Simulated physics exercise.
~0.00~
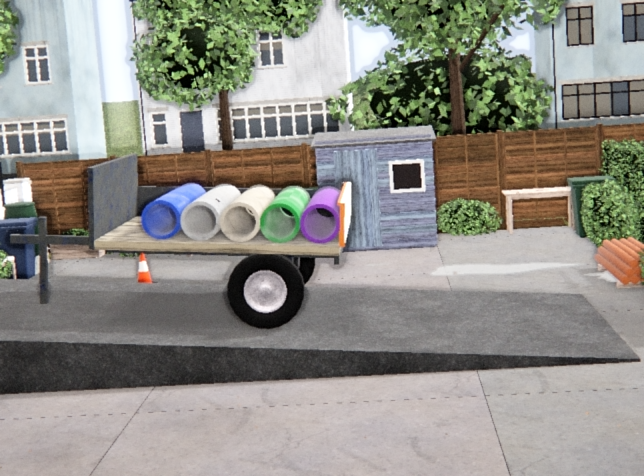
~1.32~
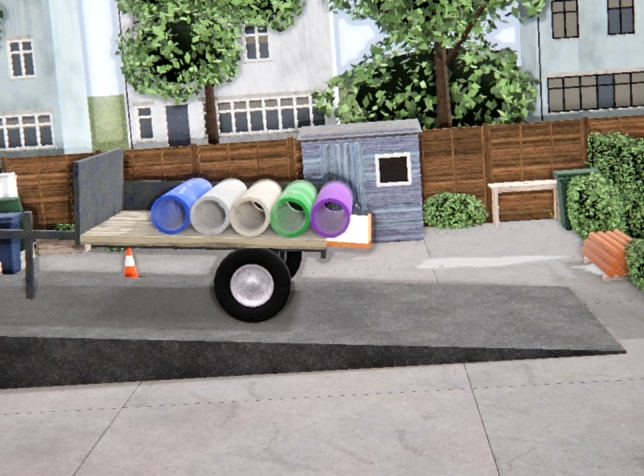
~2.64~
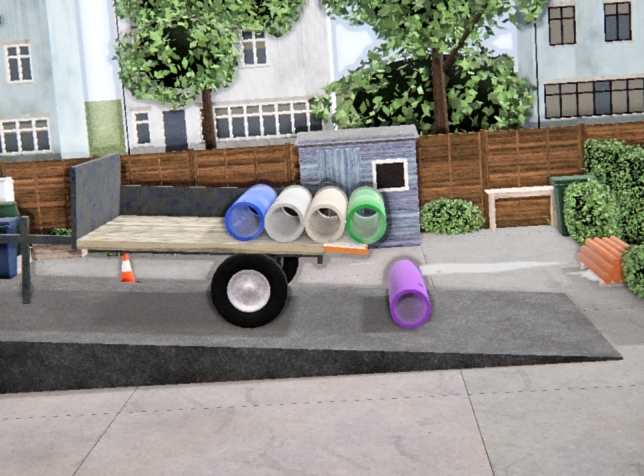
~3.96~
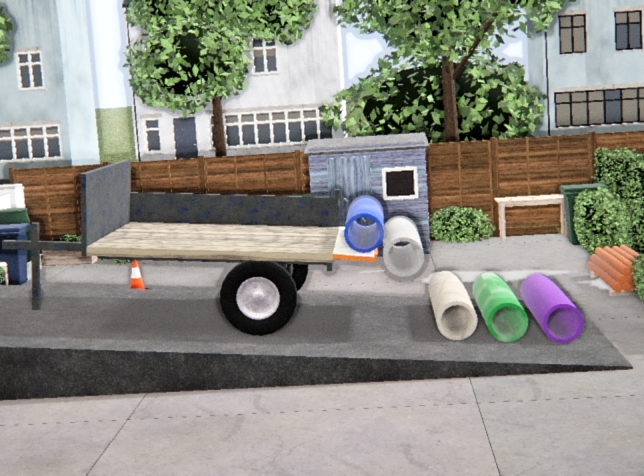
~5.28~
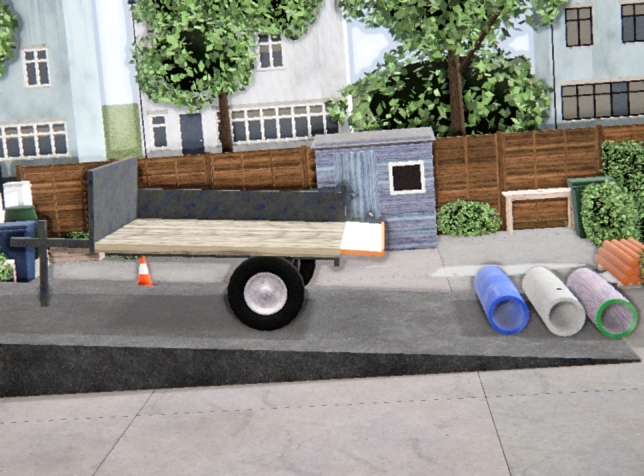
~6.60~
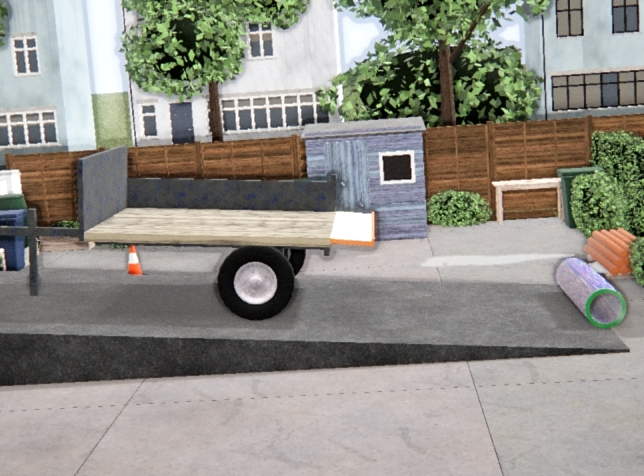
Five pipes roll right off the trailer's lowered tailgate and down the ramp, leaving the bed empty.
